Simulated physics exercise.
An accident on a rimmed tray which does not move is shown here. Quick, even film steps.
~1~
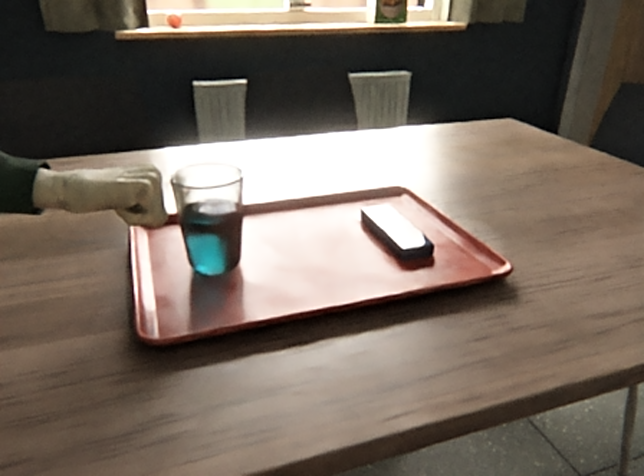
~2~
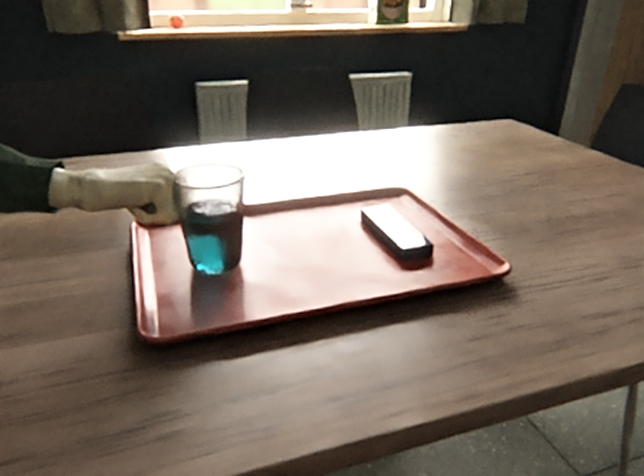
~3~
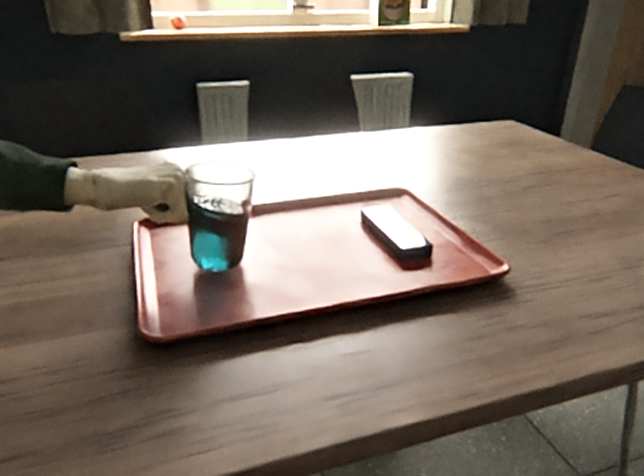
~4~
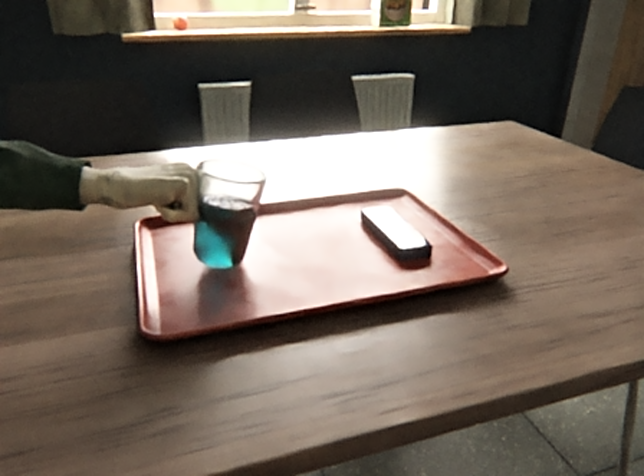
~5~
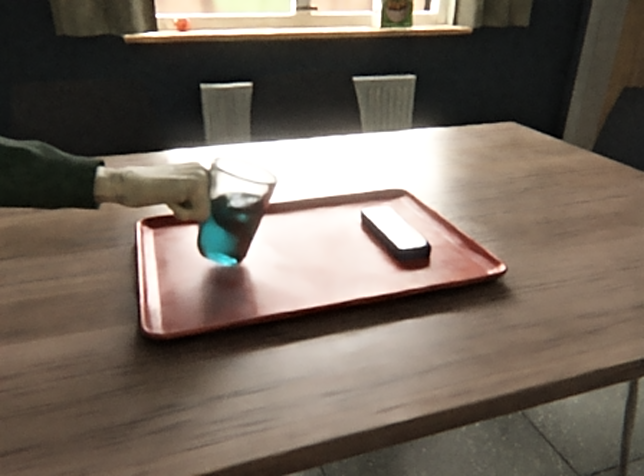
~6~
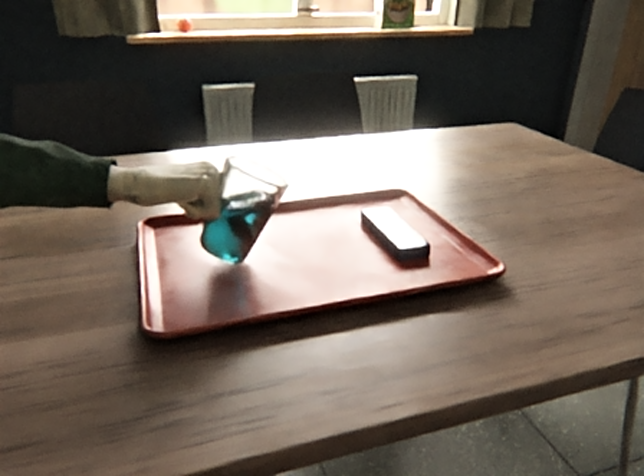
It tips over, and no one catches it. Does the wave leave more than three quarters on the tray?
Yes - I expect the tray to hold back at least three quarters.
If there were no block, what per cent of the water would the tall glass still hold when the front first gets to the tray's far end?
About 55 percent.
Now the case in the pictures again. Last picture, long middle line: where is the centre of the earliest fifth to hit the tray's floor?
About (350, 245).
A moment on, the tall glass is falling and 100 per cent is in the glass, 0 on the tray and 0 above or beyond its rim.
Next, the tall glass lies on its side and 94 per cent is in the glass, 1 on the tray and 5 above or beyond its rim.
Then the tall glass lies on its side and 48 per cent is in the glass, 33 on the tray and 19 above or beyond its rim.
Later the tall glass lies on its side and 21 per cent is in the glass, 60 on the tray and 19 above or beyond its rim.
In the end 83 per cent is held by tray and glass, 17 is off the tray.
